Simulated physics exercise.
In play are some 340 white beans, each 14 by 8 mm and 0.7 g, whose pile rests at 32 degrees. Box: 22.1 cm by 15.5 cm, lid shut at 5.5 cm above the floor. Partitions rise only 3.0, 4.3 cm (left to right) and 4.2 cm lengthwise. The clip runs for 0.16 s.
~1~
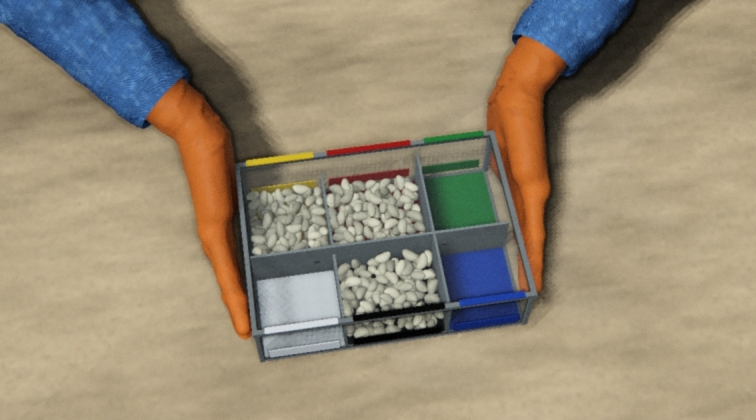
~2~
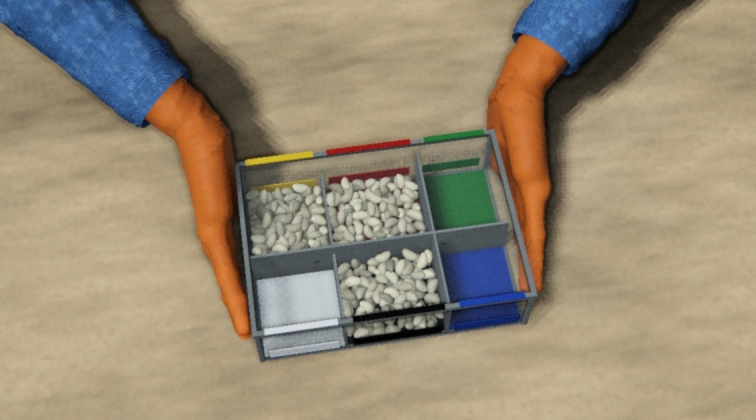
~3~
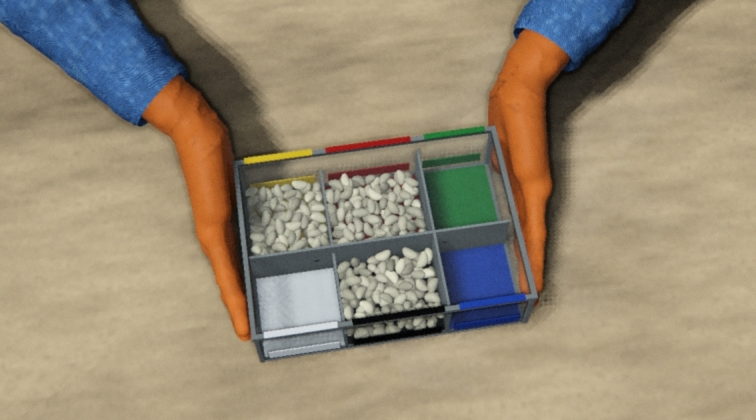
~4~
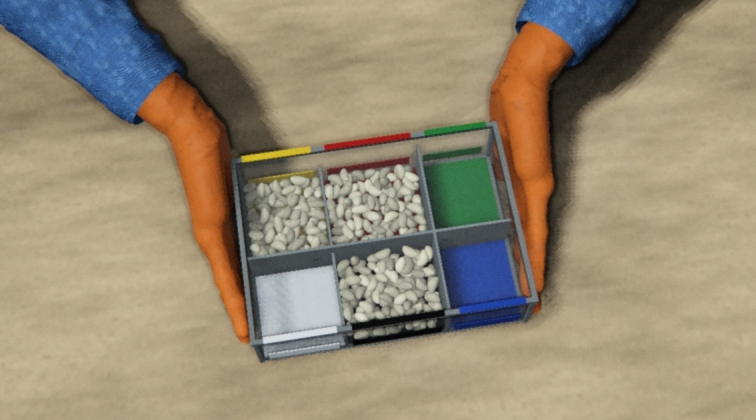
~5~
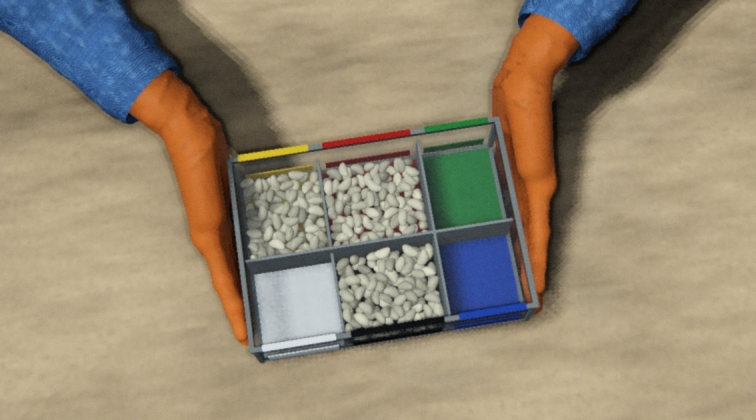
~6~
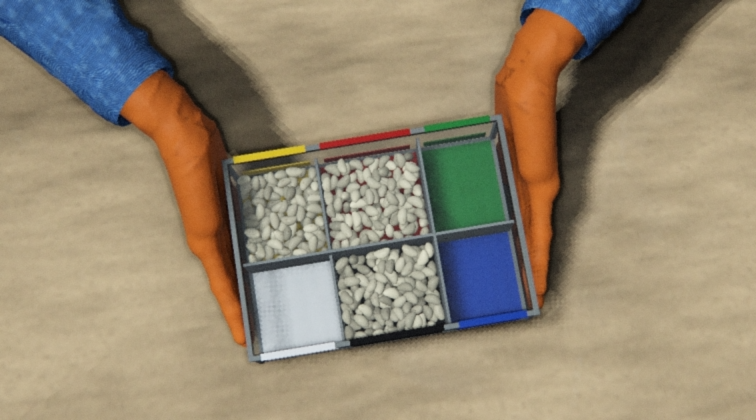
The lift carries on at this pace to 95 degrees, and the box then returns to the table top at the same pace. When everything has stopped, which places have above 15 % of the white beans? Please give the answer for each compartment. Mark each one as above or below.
Marked: Red compartment above; blue compartment below; green compartment below; yellow compartment above; white compartment below; black compartment above.
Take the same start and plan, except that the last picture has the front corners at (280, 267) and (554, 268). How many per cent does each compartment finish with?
Final shares: Red 55%, blue 0%, green 5%, yellow 10%, white 0%, black 30%.
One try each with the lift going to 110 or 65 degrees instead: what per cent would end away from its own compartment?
15 % and 10 %.
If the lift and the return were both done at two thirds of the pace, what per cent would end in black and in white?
In per cent, black gets 40 and white gets 10.
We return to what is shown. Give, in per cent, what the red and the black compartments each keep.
Red 25 %, black 35 %.
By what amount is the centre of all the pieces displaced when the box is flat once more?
Roughly 2.5 cm.
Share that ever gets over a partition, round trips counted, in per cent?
The share comes out near 15 per cent.
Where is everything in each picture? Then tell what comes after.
Box tilt 0 degrees, front corners at (257, 331) and (531, 293); red 35 %, yellow 30 %, black 35 %, in the first picture.
Box tilt 1 degrees, front corners at (257, 332) and (531, 293), in the second picture.
Box tilt 3 degrees, front corners at (257, 335) and (532, 295), lowest corner left front, in the third picture.
Box tilt 8 degrees, front corners at (256, 341) and (532, 298), lowest corner left front, in the fourth picture.
Box tilt 14 degrees, front corners at (255, 348) and (533, 303), lowest corner left front, in the fifth picture.
Box tilt 20 degrees, front corners at (254, 356) and (533, 310), lowest corner left front; red 35 %, yellow 30 %, black 35 %, in the sixth picture.
Then, 0.46 s after the last picture, tilt 94 degrees; red 30 %, yellow 30 %, white 5 %, black 35 %.
Then, 0.77 s after the last picture, tilt 39 degrees; red 25 %, yellow 30 %, white 10 %, black 35 %.
Then, 1.17 s after the last picture, tilt 0 degrees; red 25 %, yellow 30 %, white 10 %, black 35 %.
In the end, red 25 %, blue 0 %, green 0 %, yellow 30 %, white 10 %, black 35 %.
